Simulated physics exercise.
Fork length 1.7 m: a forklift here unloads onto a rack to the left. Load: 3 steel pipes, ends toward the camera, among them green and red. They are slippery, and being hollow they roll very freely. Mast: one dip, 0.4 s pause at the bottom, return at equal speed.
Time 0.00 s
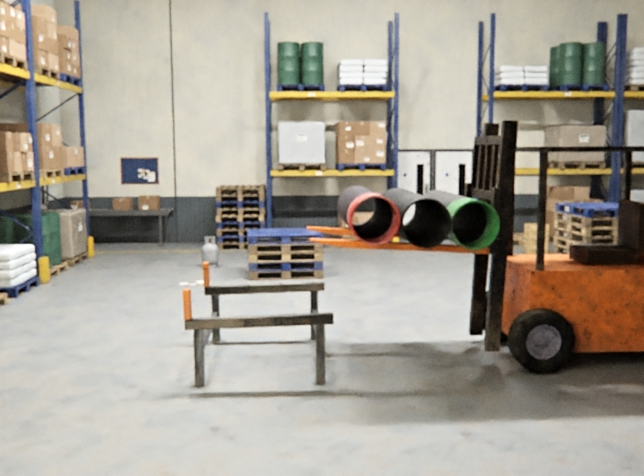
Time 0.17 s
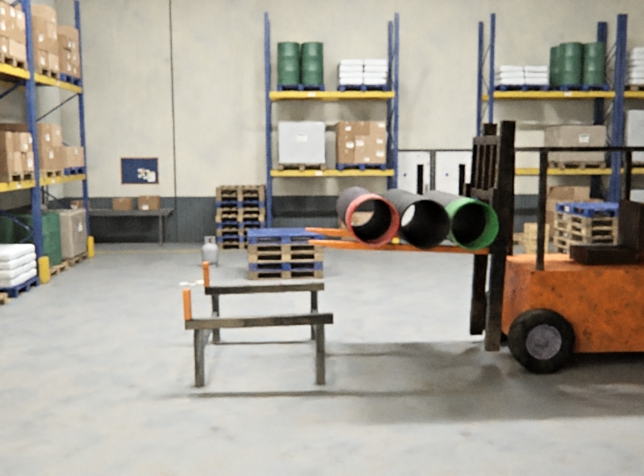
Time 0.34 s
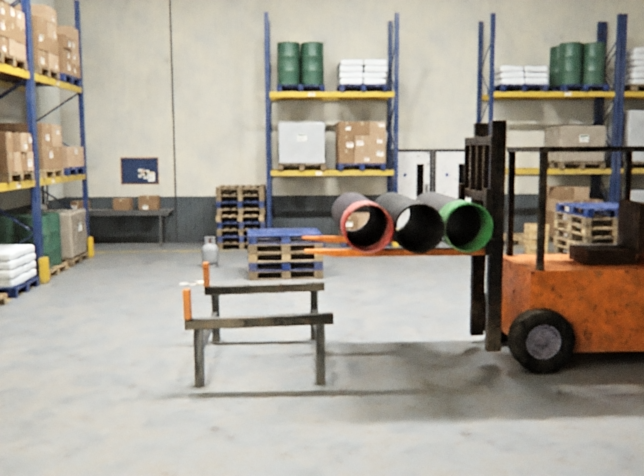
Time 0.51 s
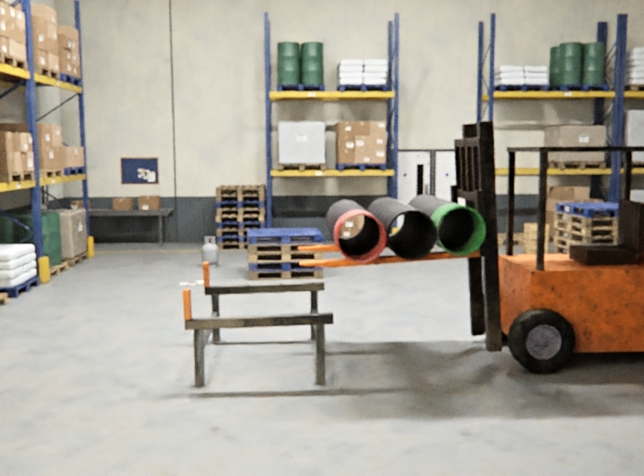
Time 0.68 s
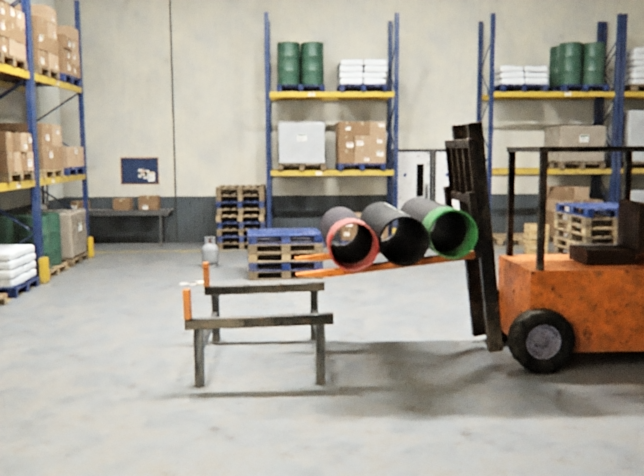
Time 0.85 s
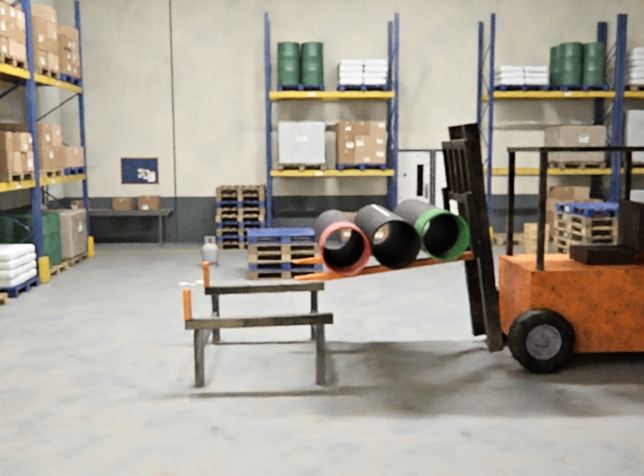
A forklift holding three dark pipes, one rimmed red and one green, tilted its raised forks from slightly up to angled downward, and the pipes shifted left along them toward a low rack.
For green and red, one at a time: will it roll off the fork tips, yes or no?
Green: Yes; red: Yes.
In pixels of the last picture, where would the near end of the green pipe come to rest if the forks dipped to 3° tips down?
Around pixel (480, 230).
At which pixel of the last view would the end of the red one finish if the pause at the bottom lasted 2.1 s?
(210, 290), roughly.
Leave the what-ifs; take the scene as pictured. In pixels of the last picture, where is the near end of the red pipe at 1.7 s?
Roughly at (282, 245).
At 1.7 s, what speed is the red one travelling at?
Around 1.0 m/s.
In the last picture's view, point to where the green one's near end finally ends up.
I'd say somewhere close to (285, 246).
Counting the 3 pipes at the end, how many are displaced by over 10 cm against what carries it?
Count: 3.
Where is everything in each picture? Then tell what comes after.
Green at (476, 226), red at (376, 221); forks 3° tips up; tips at (313, 240); 3 of the 3 lie directly on the forks, in the first picture.
Green at (475, 226), red at (375, 222); forks 3° tips up, in the second picture.
Green at (469, 228), red at (369, 229); forks level, in the third picture.
Green at (462, 231), red at (362, 239); forks 4° tips down; tips at (303, 264), in the fourth picture.
Green at (454, 235), red at (354, 247); forks 7° tips down, in the fifth picture.
Green at (446, 237), red at (346, 252); forks 8° tips down; tips at (298, 279), in the sixth picture.
After 1.7 s, green is on the forks, 70 cm from the tips, rolling left; red is in the air, 90 cm from the rack's far end, rolling left; 1 of 3 has left the forks.
After 2.7 s, green is on the rack, 105 cm from the rack's far end, rolling left; red is on the rack, 30 cm from the rack's far end; 3 of 3 have left the forks.
At rest (4.2 s), green is up on others, 90 cm from the rack's far end; red is on the rack, 30 cm from the rack's far end; 3 of 3 have left the forks.
